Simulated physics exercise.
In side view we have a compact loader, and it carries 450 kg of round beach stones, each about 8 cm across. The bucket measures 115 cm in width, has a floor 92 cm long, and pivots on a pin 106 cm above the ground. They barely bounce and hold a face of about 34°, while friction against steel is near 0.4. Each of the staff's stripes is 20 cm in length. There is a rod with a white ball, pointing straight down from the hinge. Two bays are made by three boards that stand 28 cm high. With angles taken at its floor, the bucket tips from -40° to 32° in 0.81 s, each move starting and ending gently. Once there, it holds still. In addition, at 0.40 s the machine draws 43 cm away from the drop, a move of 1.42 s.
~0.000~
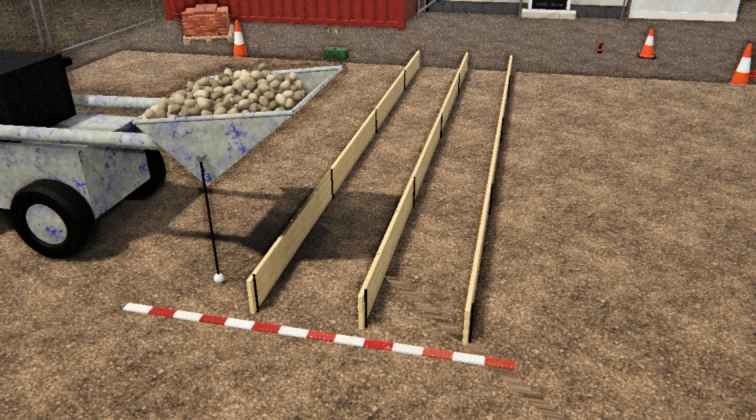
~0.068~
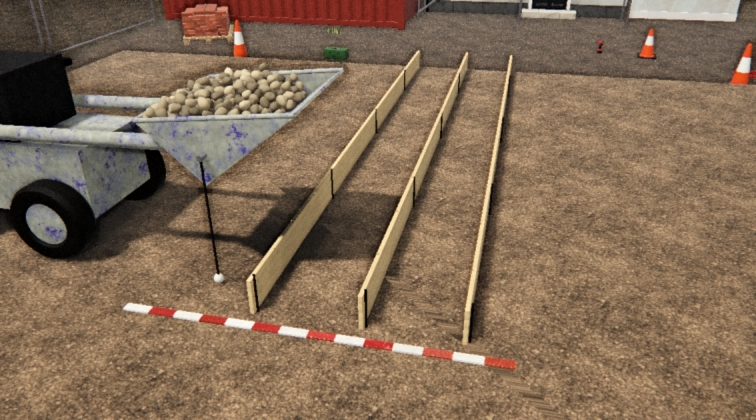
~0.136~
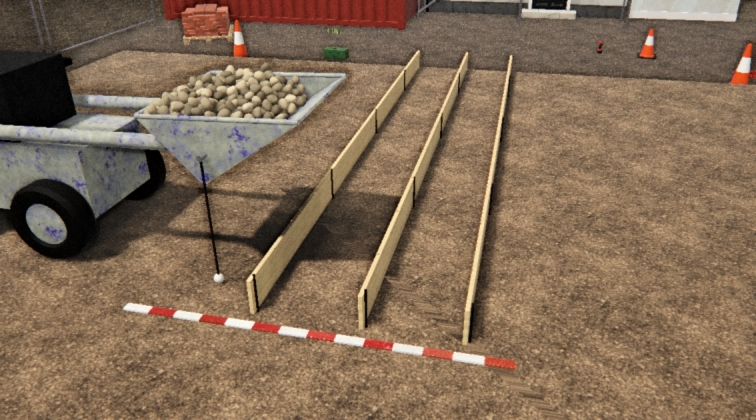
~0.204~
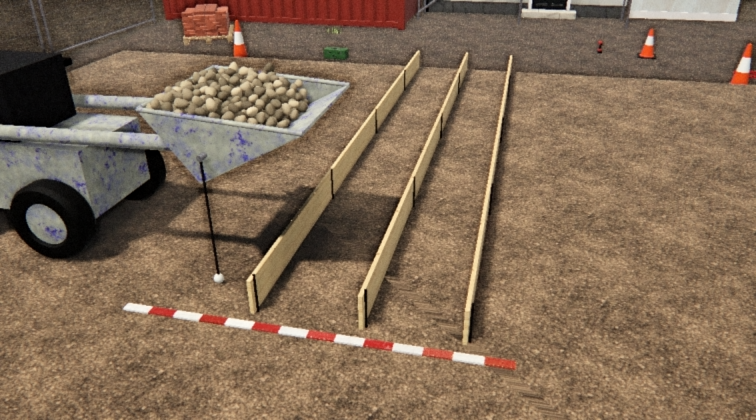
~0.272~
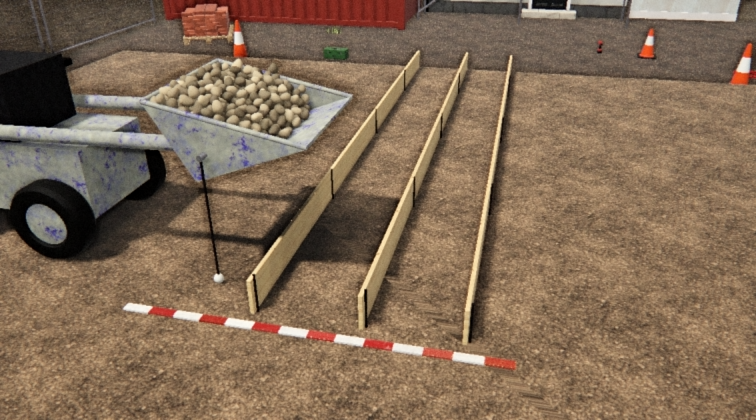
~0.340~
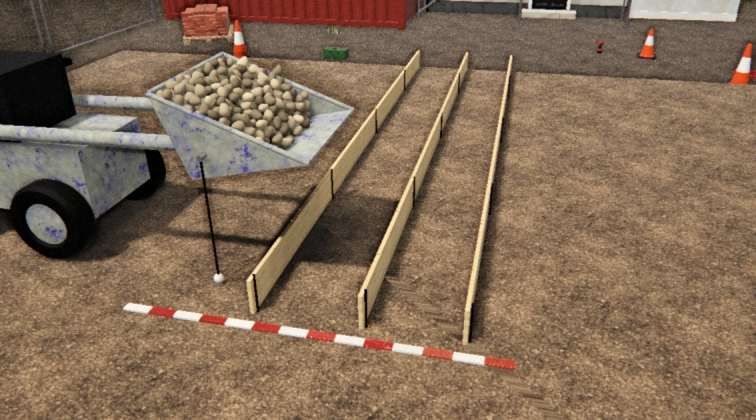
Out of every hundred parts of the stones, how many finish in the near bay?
Close to 90 in every hundred.
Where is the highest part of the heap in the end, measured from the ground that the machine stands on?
The top of the heap ends up around 34 cm above that ground.
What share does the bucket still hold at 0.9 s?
About 70 per cent.
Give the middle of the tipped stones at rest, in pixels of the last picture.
Roughly at (336, 243).
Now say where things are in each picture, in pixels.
Lip at (293, 113), floor tilted -40°, highest stones at (245, 80), in the first frame.
The bucket is at -39°, its lip at (294, 116); the top of the load is at (246, 80); the stones move at 0.2 m/s on average, in the second frame.
The bucket is at -35°, its lip at (298, 123); the top of the load is at (244, 77); the stones move at 0.3 m/s on average, in the third frame.
The bucket is at -29°, its lip at (302, 134); the top of the load is at (222, 78); the stones move at 0.4 m/s on average, in the fourth frame.
Lip at (306, 148), floor tilted -21°, highest stones at (219, 75); the stones move at 0.5 m/s on average, in the fifth frame.
Lip at (309, 164), floor tilted -13°, highest stones at (214, 68); the stones move at 0.6 m/s on average, in the sixth frame.
After 0.6 s the floor is at 21°; 100 % in the bucket; the foremost stones are at (304, 164).
After 0.9 s the floor is at 32°; 71 % in the bucket, 29 % in the near bay; the foremost stones are at (350, 229).
After 2.3 s the floor is at 32°; 0 % in the bucket, 9 % short of the bays, 91 % in the near bay; the foremost stones are at (381, 258).
After 4.9 s the floor is at 32°; 0 % in the bucket, 9 % short of the bays, 91 % in the near bay; the foremost stones are at (381, 258).
